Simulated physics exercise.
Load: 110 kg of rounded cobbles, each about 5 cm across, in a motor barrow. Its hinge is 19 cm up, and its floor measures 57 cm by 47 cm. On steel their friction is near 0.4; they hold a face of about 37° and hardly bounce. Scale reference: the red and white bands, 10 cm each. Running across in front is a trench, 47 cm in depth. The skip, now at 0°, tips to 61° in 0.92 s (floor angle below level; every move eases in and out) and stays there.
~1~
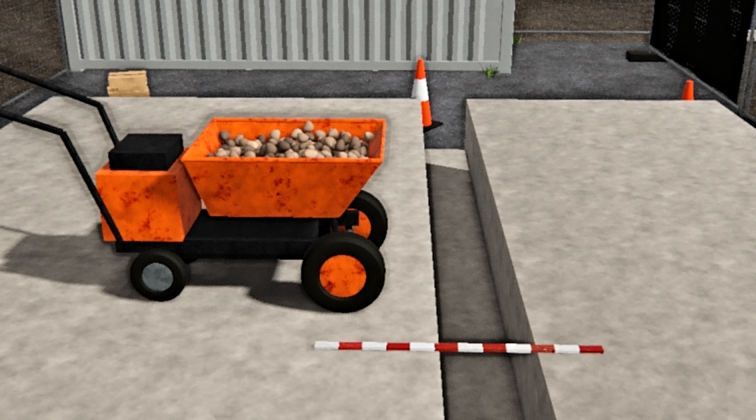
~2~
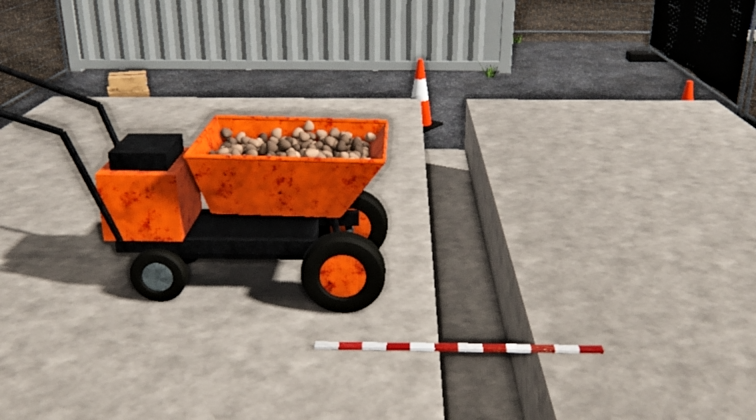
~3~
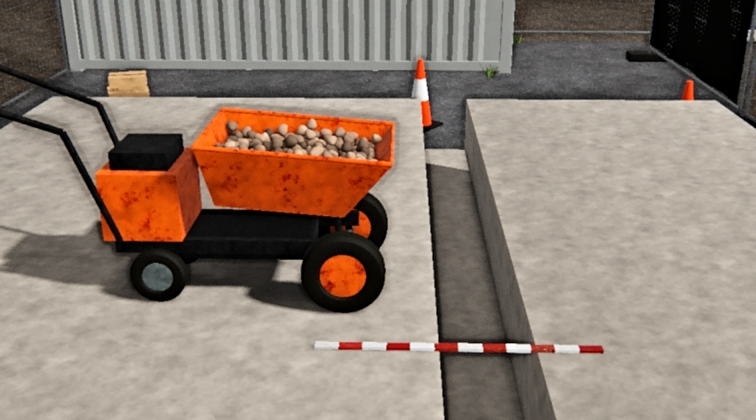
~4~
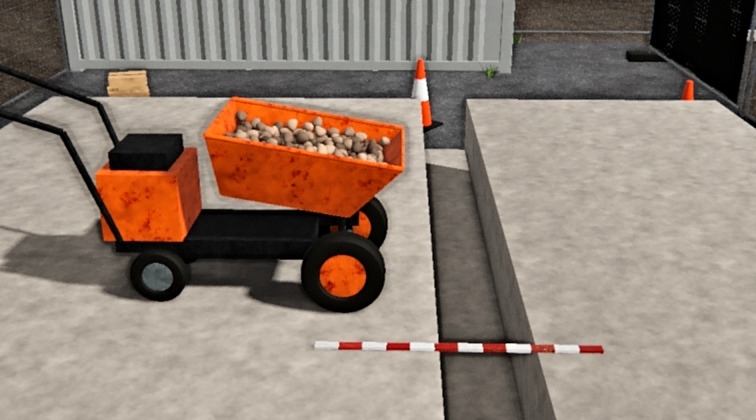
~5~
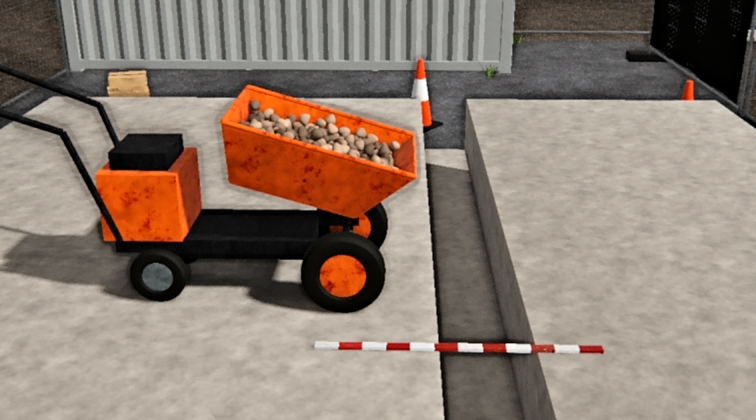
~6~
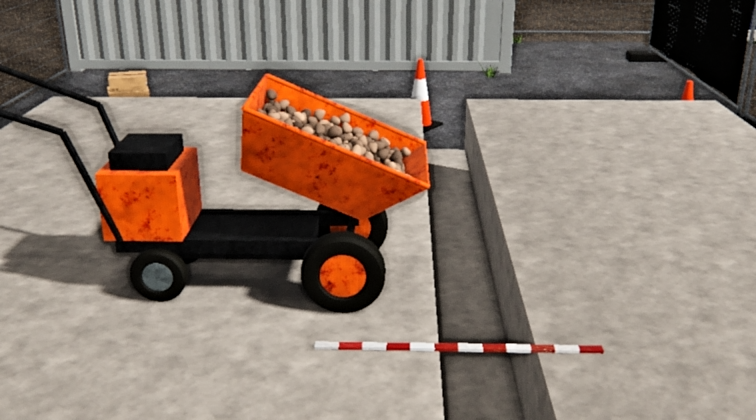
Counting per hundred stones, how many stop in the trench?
Some 53.
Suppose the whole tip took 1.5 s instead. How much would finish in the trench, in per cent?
Trench share: Approx. 60%.
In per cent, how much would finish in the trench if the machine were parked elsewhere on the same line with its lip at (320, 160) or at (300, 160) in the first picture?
The first gives about 65 percent and the second about 45 percent.
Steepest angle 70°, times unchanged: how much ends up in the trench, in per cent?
Then close to 75 per cent.
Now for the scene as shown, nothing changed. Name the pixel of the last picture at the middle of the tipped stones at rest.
Their centre sits close to (493, 360).
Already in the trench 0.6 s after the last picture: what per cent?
Roughly 10% by that time.
Then, 0.3 s after the last picture the floor is at 51°, 100 % in the skip; the foremost stones are at (450, 208).
Then, 0.6 s after the last picture the floor is at 61°, 89 % in the skip, 10 % in the trench, 1 % past the trench; the foremost stones are at (527, 298).
Then, 1.0 s after the last picture the floor is at 61°, 57 % in the skip, 28 % in the trench, 15 % past the trench; the foremost stones are at (603, 279).
Then, 2.9 s after the last picture the floor is at 61°, 29 % in the skip, 53 % in the trench, 17 % past the trench; the foremost stones are at (724, 278).
